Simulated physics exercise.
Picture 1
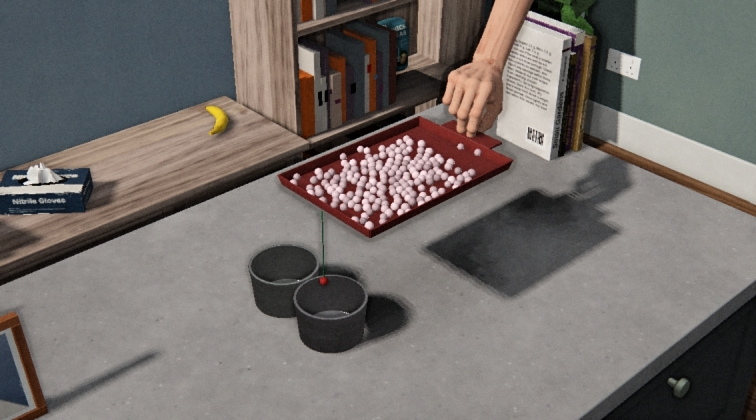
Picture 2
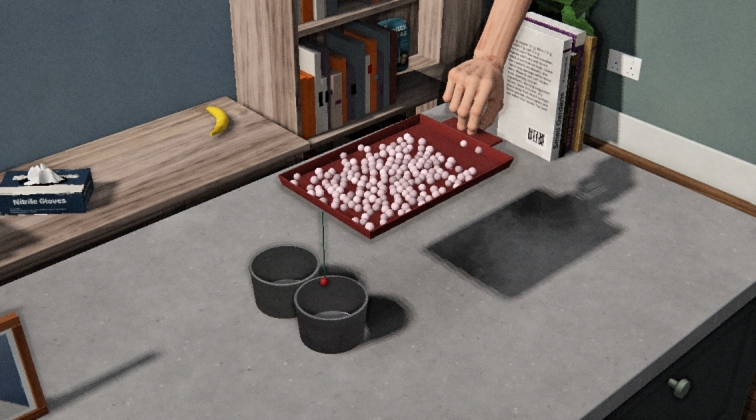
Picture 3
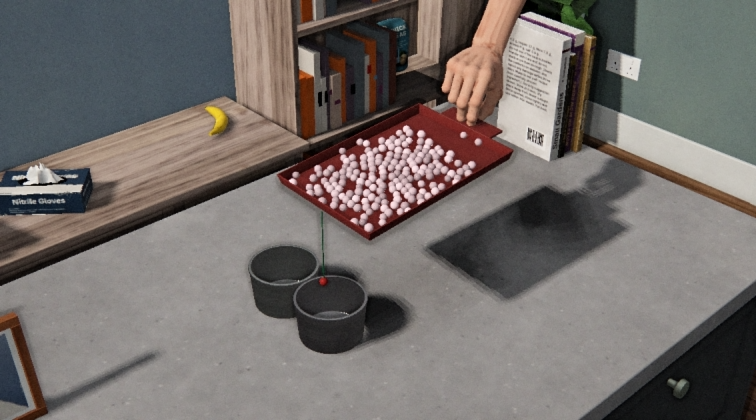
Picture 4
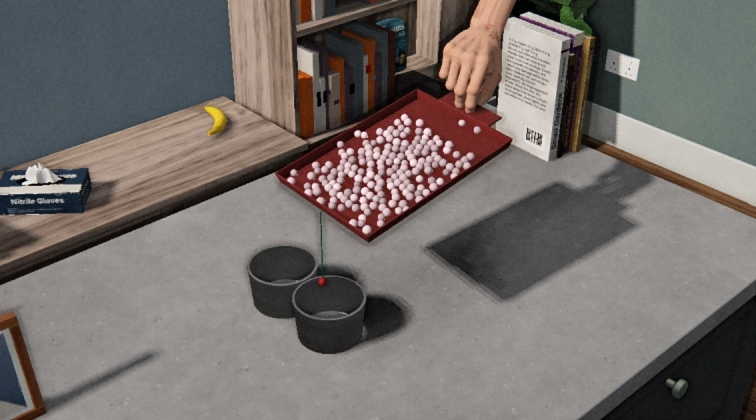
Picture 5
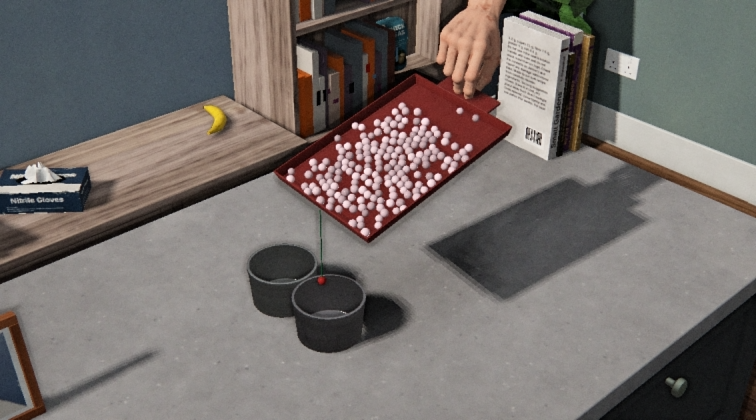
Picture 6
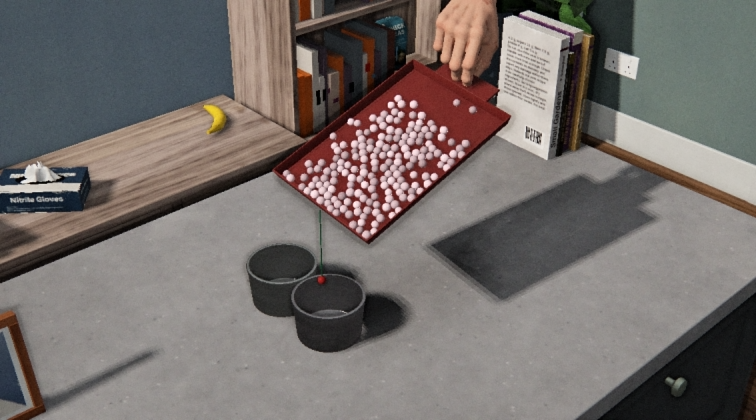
A dark red tray of small pale pink balls, held at its far end by a hand reaching in from the top, hangs above a grey countertop seen from above at an angle by a still camera. Two dark grey dishes sit below, a red bead hanging on a thin thread beside them, with books, a yellow banana and a glove box behind. The hand lifts the far end, tilting the tray steadily toward its near right corner, and the balls begin shifting slightly down it.
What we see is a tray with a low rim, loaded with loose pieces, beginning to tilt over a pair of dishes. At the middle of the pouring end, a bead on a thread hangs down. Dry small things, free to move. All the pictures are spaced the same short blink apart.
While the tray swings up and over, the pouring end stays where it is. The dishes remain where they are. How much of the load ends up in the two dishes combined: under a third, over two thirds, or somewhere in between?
The dishes capture not a full third of the load.
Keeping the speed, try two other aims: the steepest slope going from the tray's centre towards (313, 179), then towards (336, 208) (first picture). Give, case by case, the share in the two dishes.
The first try yields 80 percent and the second 10 percent.
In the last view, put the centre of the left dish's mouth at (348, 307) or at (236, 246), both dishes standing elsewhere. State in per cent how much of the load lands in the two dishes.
About 40 and 0 per cent.
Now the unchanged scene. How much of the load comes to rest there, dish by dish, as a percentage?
Left dish about 0 per cent, right dish about 10 per cent.
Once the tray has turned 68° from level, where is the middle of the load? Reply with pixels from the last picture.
In the last view, the load is centred close to (345, 234).
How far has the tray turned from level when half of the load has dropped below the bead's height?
At some 80 degrees.
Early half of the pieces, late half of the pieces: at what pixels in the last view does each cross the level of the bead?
The leading part at (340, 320), the rest of it at (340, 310).
Just after the last frame, tray tipped steeply; roughly two thirds on the tray; just a few in the right dish; roughly a quarter outside both; roughly a quarter in the air.
A moment on, tray tipped past a quarter turn; just a few on the tray; about a tenth in the right dish; the larger part outside both; about a tenth in the air.
Further on, tray tipped past a quarter turn; about a tenth in the right dish; almost all outside both.
When it is over, tray tipped past a quarter turn; about a tenth in the right dish; not one in the left dish; almost all outside both.
